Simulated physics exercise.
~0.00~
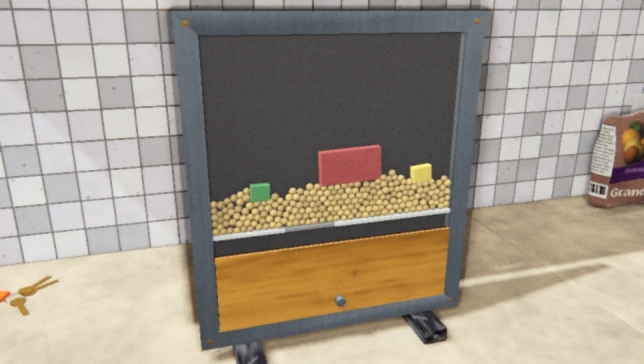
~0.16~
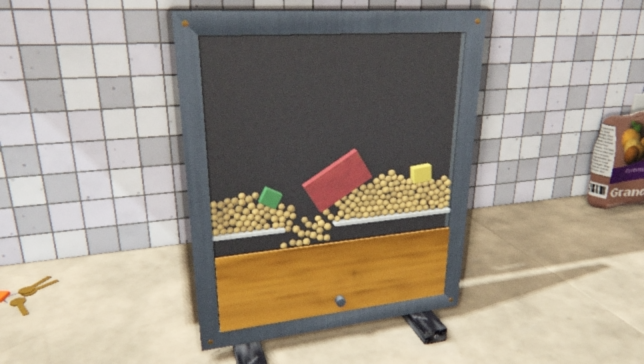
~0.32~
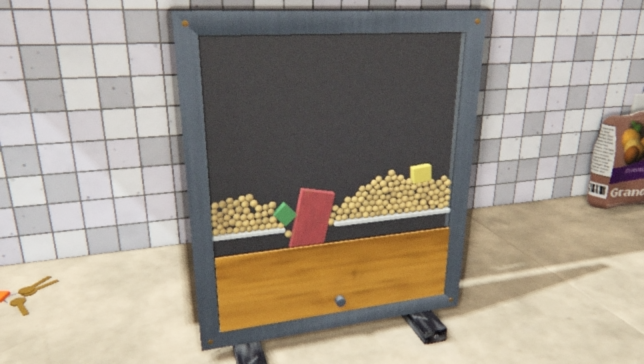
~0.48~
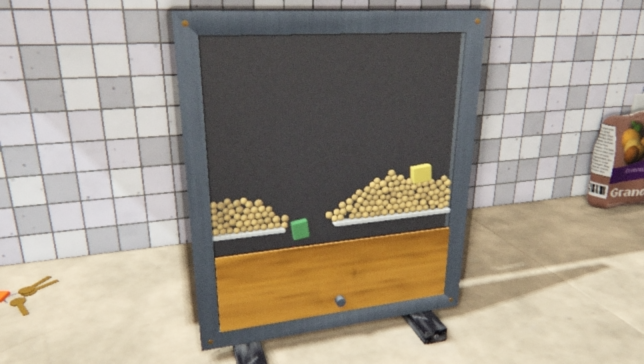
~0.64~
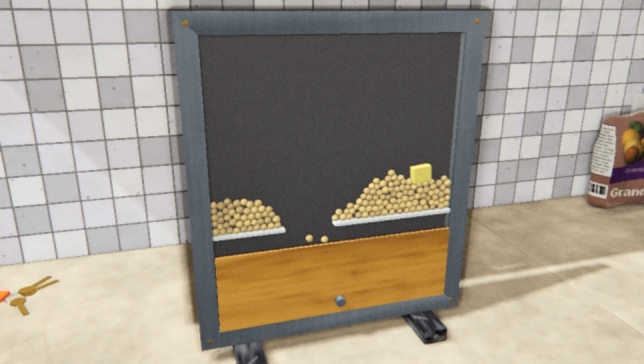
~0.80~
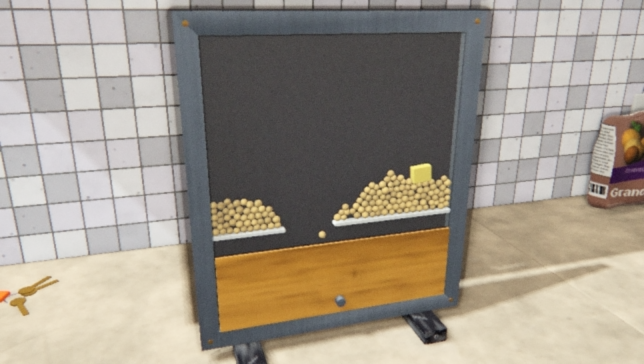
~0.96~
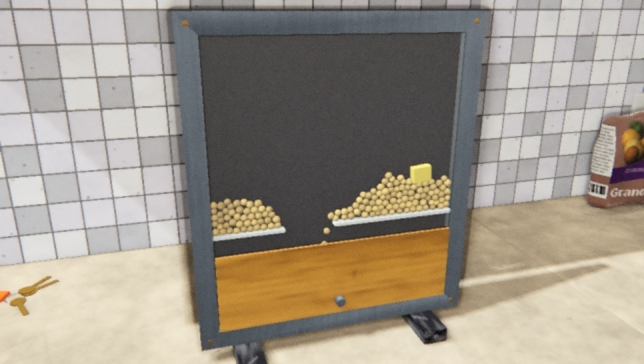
On a counter against a tiled wall, a gap opens in the floor of an upright box of pale beads; beads spill through, then the tilting red block and the green block drop out of sight, leaving two heaps, the yellow block resting on the right one as last beads trickle.
